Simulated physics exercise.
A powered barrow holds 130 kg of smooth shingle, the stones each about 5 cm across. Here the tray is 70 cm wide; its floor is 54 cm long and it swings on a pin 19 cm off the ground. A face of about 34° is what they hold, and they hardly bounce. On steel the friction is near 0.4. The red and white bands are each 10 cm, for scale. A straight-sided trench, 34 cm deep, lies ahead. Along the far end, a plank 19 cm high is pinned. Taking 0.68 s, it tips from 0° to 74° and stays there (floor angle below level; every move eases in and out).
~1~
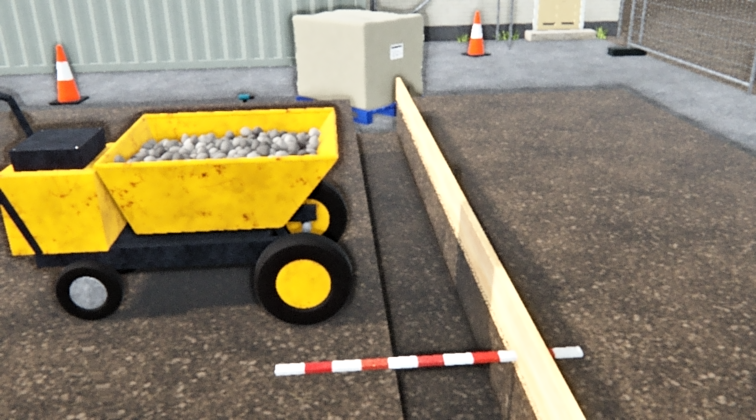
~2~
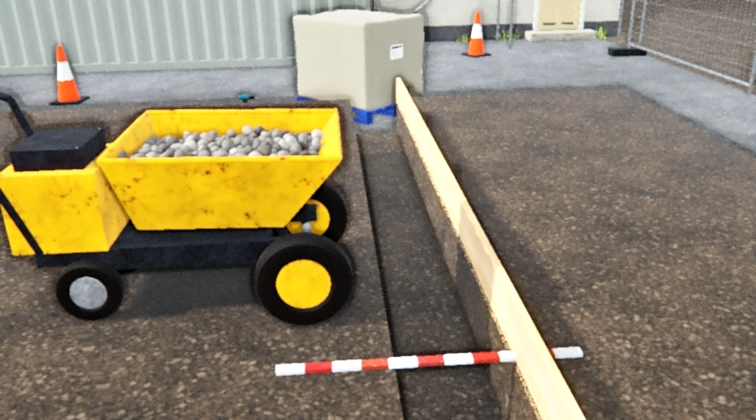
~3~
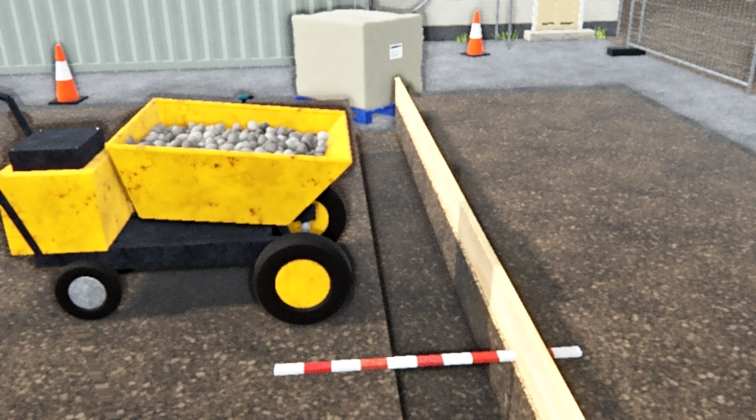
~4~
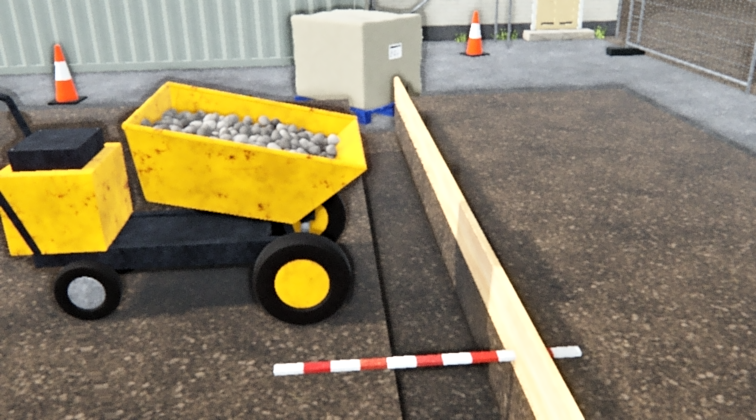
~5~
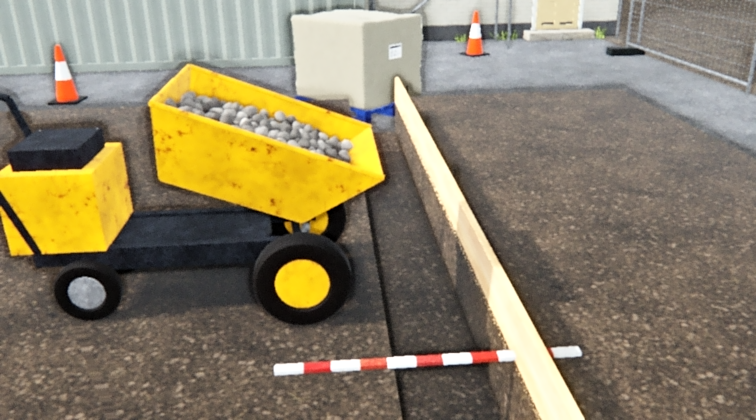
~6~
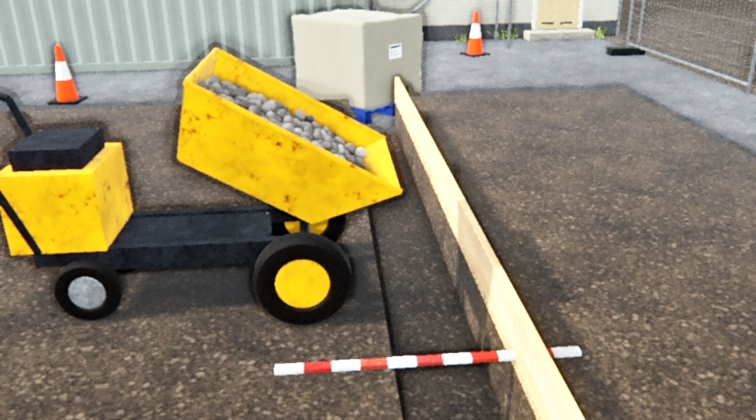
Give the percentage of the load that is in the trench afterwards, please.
Near 81 per cent of the load.
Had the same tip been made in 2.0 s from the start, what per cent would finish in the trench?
Trench share: Approx. 95%.
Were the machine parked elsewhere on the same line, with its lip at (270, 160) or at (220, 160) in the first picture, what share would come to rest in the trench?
Roughly 100 percent for the first, and 85 percent for the second.
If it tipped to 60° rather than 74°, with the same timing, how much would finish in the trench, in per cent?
In that case some 65 per cent.
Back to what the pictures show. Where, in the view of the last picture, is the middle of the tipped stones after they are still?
At about pixel (447, 329) in the last view.
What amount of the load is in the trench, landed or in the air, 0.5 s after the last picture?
Something like 30 in a hundred.
Then, 0.2 s after the last picture the floor is at 62°, 100 % in the tray; the foremost stones are at (420, 214).
Then, 0.5 s after the last picture the floor is at 74°, 64 % in the tray, 31 % in the trench, 5 % past the trench; the foremost stones are at (510, 245).
Then, 0.8 s after the last picture the floor is at 74°, 9 % in the tray, 72 % in the trench, 19 % past the trench; the foremost stones are at (676, 271).
Then, 2.8 s after the last picture the floor is at 74°, 0 % in the tray, 81 % in the trench, 19 % past the trench; the foremost stones are past the picture's edge.
